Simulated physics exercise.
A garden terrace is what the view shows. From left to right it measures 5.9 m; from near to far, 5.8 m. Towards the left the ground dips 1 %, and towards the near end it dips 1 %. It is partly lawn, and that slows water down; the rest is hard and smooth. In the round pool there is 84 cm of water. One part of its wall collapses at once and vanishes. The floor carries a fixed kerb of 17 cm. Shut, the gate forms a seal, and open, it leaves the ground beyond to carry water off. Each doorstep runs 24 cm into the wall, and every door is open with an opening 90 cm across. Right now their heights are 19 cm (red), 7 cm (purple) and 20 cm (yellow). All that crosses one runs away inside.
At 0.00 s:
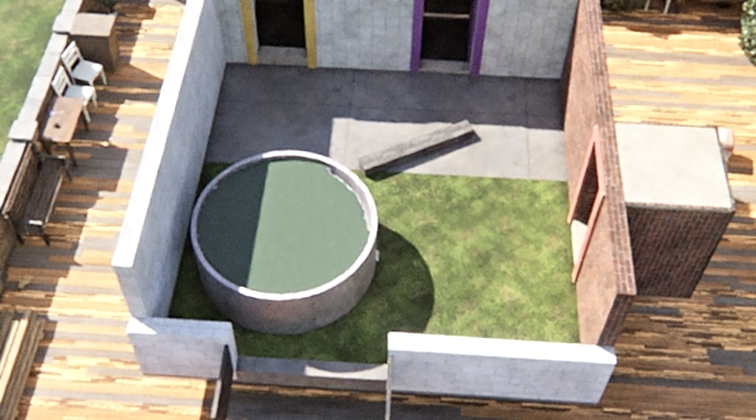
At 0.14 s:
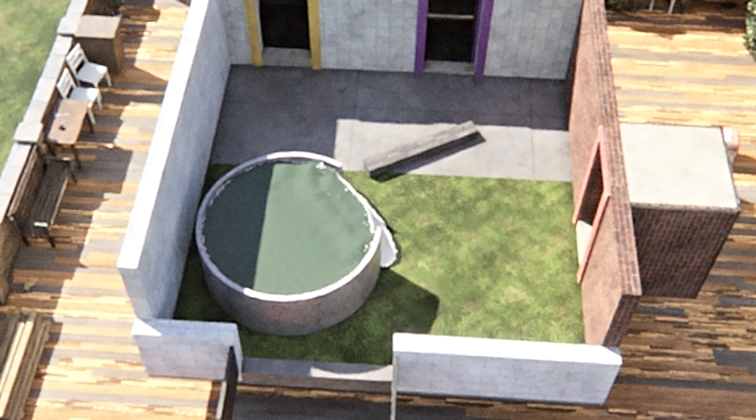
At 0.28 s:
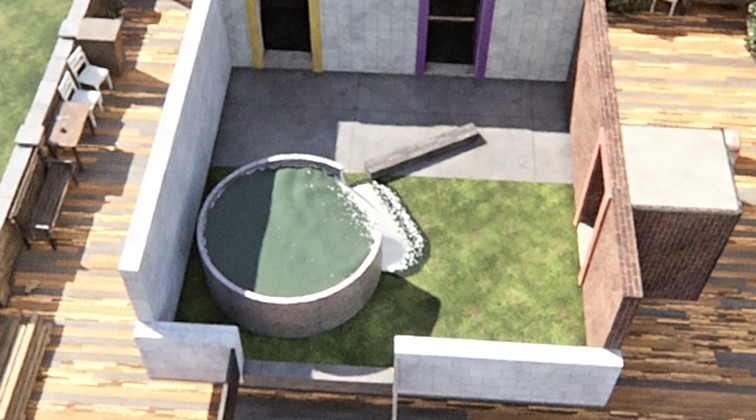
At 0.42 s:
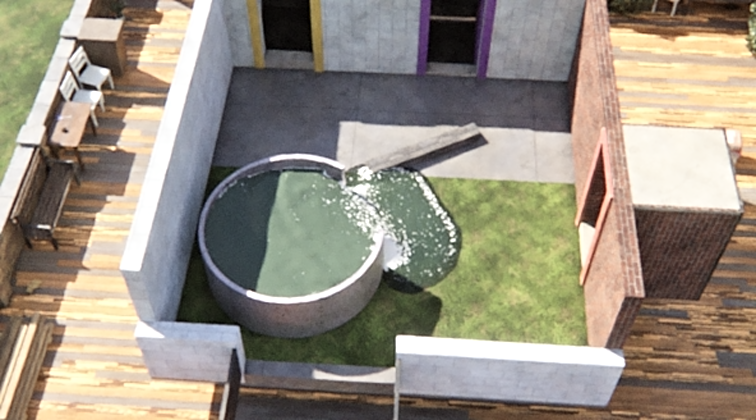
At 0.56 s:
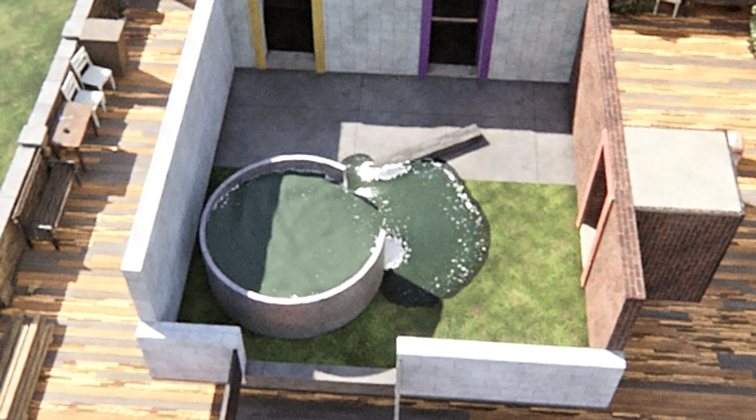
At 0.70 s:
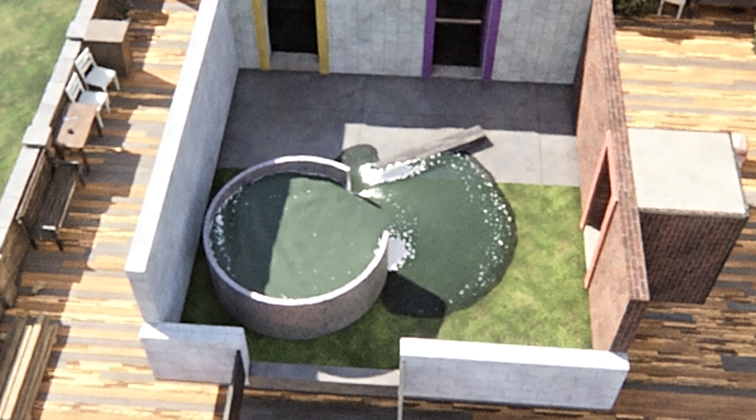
The video shows a walled terrace with a round pool of still, dark green water; part of the pool's right wall gives way, and water pours out, spreading in a widening, foam-flecked sheet across the grass and paving.
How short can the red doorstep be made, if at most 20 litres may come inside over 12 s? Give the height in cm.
Roughly 19.5 cm, no lower.
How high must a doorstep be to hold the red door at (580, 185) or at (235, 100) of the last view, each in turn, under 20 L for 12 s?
About 26 cm, then about 16 cm.
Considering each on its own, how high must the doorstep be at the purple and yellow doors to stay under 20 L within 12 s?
You'd want some 9.5 cm at purple and some 7.5 cm at yellow.
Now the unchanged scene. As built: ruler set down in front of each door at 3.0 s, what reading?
Door by door in cm - red 22, purple 11, yellow 3.
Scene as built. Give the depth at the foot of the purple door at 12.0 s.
It comes to about 6.5 centimetres deep.
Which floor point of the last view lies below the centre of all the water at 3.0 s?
Around (412, 219).
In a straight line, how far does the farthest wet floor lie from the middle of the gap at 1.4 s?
Around 4.2 m out.
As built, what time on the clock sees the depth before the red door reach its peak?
Approximately 2.0 s.
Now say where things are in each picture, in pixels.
In the first frame, still water, 84 cm deep, in the round pool at (285, 224); the red door at (586, 209) is dry.
In the second frame, the gap is at (368, 216), the front 0.3 m out at a hidden place; the back of the round pool holds 84 cm.
In the third frame, the front is at (425, 245), 0.8 m from the gap at (369, 222); 1.2 m2 of floor is wet, 84 cm left at the back.
In the fourth frame, the front is at (422, 178), 1.3 m from the gap at (370, 223); 2.5 m2 of floor is wet, 84 cm left at the back.
In the fifth frame, the front is at (457, 178), 1.7 m from the gap at (371, 224); 4.1 m2 of floor is wet, 83 cm left at the back.
In the sixth frame, water pours out at (375, 225) and has run 2.1 m, to (475, 163); about 9 cm deep outside, 77 cm at the back; 1.1 m in a straight line remain to the red door at (599, 215).
After 1.4 s water covers 45 % of the floor, deepest (40 cm) near (378, 223); 2 cm at the red door, 0 litres in over its 19 cm doorstep.
After 3.0 s water covers 65 % of the floor, deepest (40 cm) near (556, 91); 22 cm at the red door, 17 litres in over its 19 cm doorstep.
After 12.0 s water covers 95 % of the floor, deepest (14 cm) near (173, 355); 9 cm at the red door, 21 litres in over its 19 cm doorstep.
At the red door as built, the water arrived by 1.4 s and peaked near 26 cm at 2.0 s.
Run again over the same 12 s with other heights there, 28 litres in over 18 cm, 12 litres over 21 cm. The limit of 20 litres is kept from about 19.5 cm up.
